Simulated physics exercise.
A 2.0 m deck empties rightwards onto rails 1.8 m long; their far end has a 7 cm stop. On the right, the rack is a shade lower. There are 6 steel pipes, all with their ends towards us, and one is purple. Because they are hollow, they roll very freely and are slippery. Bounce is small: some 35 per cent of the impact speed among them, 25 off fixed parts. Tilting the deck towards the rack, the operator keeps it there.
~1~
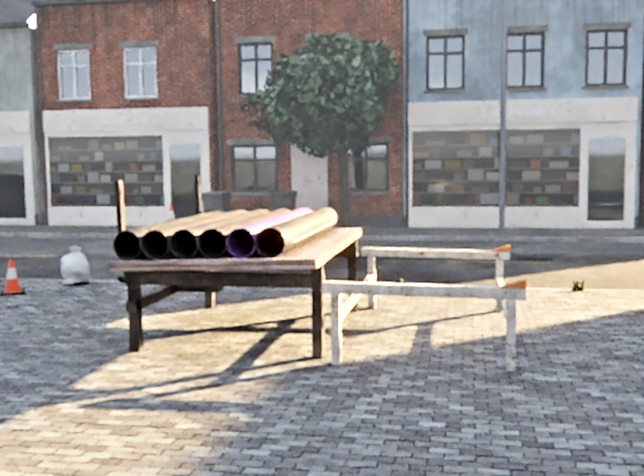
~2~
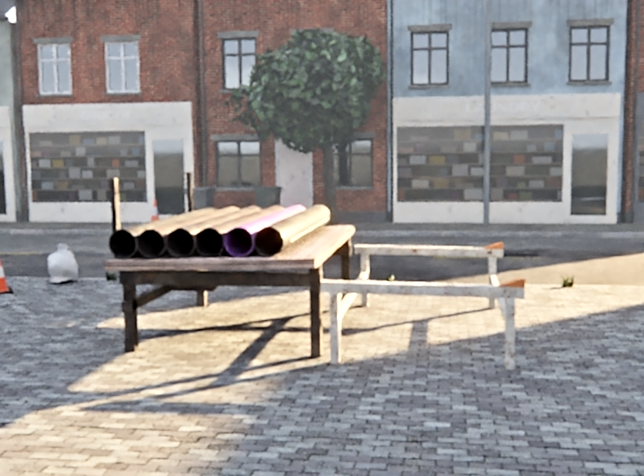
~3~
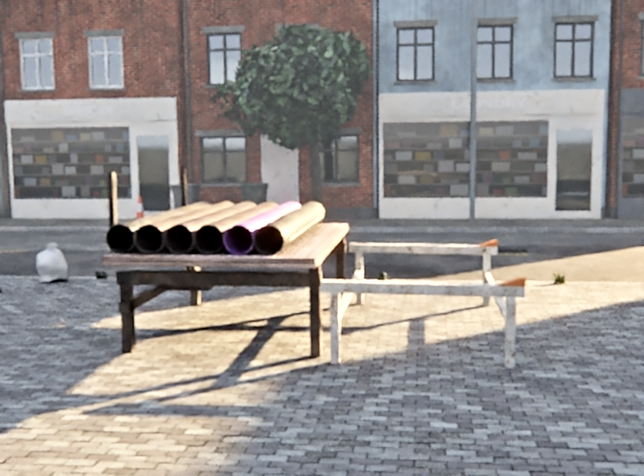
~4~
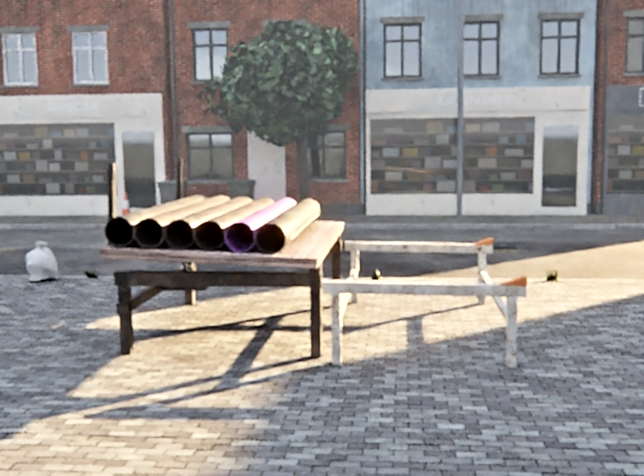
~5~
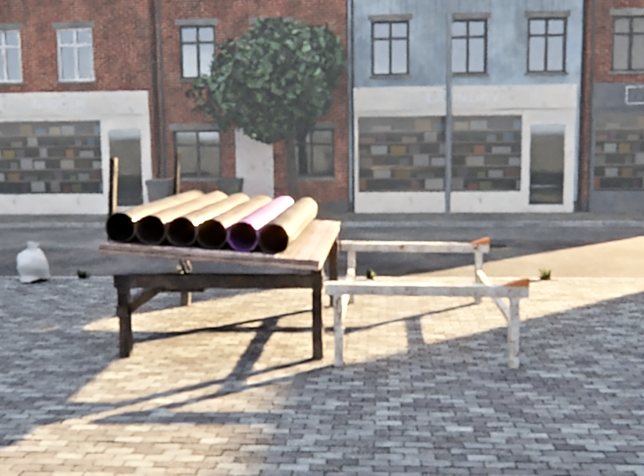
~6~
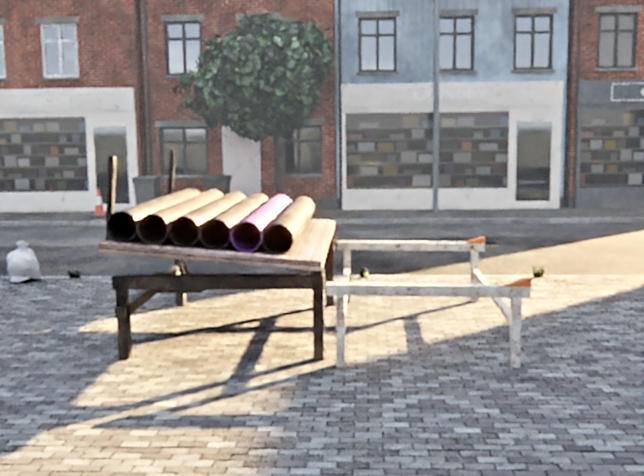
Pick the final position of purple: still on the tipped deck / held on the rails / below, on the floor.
Final position: Held on the rails.
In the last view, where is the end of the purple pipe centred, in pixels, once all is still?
Near pixel (503, 271).
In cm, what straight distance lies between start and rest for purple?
The purple one shifted 230.
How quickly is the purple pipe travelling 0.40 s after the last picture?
Roughly 0.3 m/s.
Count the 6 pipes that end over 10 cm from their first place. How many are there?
The count is 6.
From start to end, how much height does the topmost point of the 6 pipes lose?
0 cm.
Then, 0.4 s after the last picture, purple is on the deck, 60 cm from the hinge, rolling right; 0 past the stop so far.
Then, 0.7 s after the last picture, purple is on the deck, 50 cm from the hinge, rolling right; 0 past the stop so far.
Then, 1.2 s after the last picture, purple is on the deck, 25 cm from the hinge, rolling right; 0 past the stop so far.
Then, 1.7 s after the last picture, purple is on the rack, 170 cm from the rack's far end, rolling right; 0 past the stop so far.
At rest (6.5 s after the last picture), purple is on the rack, 25 cm from the rack's far end; 1 past the stop so far.
